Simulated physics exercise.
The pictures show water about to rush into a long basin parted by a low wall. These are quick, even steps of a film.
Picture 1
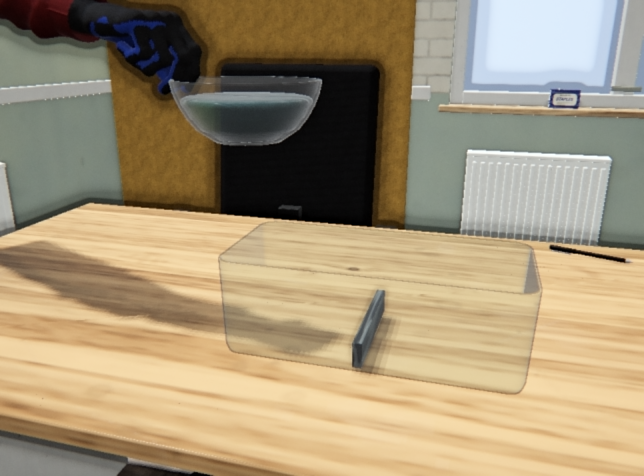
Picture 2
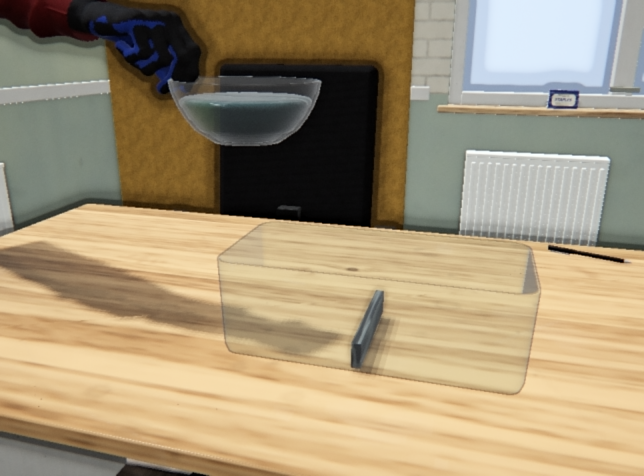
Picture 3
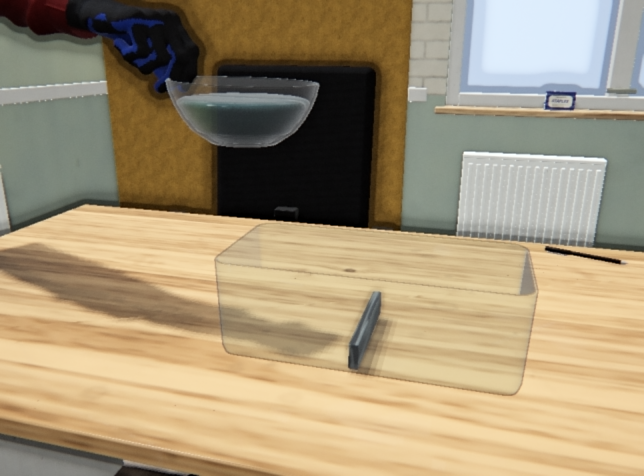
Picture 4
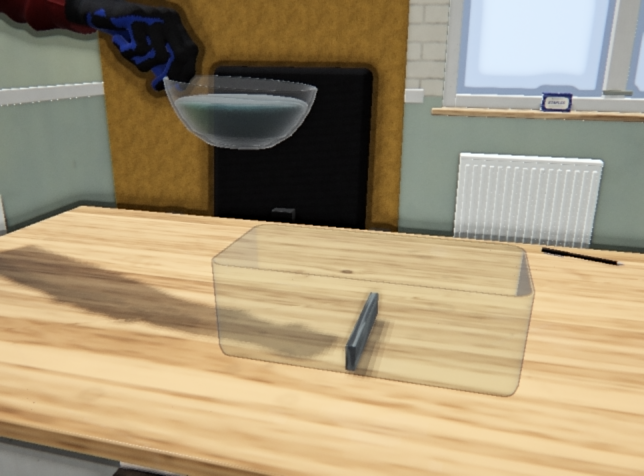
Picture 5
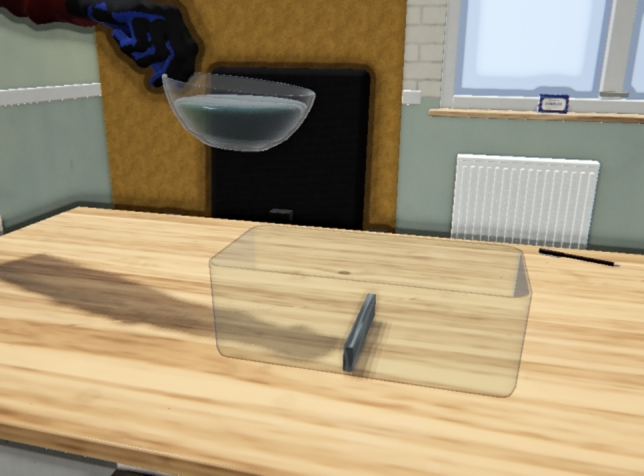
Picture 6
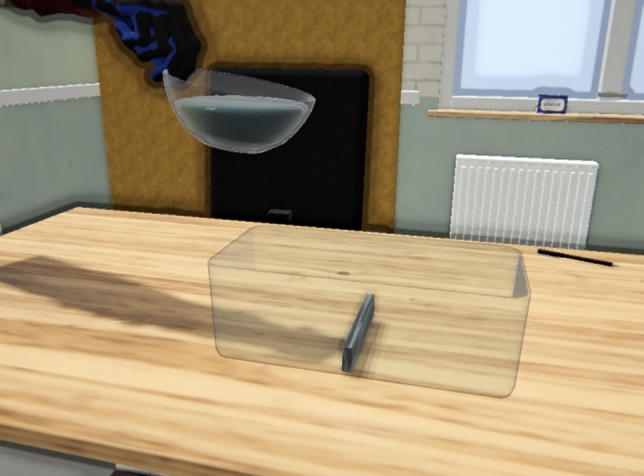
A clear glass bowl of bluish water, gripped by a dark blue-and-black hand on a red arm at upper left, starts level and slowly tilts down to the right. Below it, a transparent rectangular basin with a low grey dividing wall sits on a pale wooden table. The room, seen from slightly above the table, has a black panel, white radiator and window behind, as the view drifts very slightly.
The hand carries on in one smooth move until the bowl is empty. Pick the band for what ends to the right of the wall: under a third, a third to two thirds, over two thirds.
In the end between a third and two thirds is right of the wall.
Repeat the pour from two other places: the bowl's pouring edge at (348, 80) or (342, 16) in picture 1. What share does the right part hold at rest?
In turn 75 and 75 in a hundred.
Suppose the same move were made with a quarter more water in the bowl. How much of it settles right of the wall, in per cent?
Some 60 per cent.
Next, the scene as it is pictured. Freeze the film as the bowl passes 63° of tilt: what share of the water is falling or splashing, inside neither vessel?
About 35 per cent.
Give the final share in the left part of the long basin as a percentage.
About 50 per cent.
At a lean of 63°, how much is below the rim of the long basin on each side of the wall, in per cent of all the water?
Left about 10, right about 15.
A moment on, the bowl is tipped part way and 40 per cent is still to pour, 8 is left of the wall and 15 right of it.
Next, the bowl is tipped on its side and 0 per cent is still to pour, 47 is left of the wall and 49 right of it.
Then the bowl is tipped right over and 0 per cent is still to pour, 49 is left of the wall and 50 right of it.
Later the bowl is tipped right over and 0 per cent is still to pour, 49 is left of the wall and 50 right of it.
At rest 49 per cent lies left of the wall, 50 right of it and 1 outside.
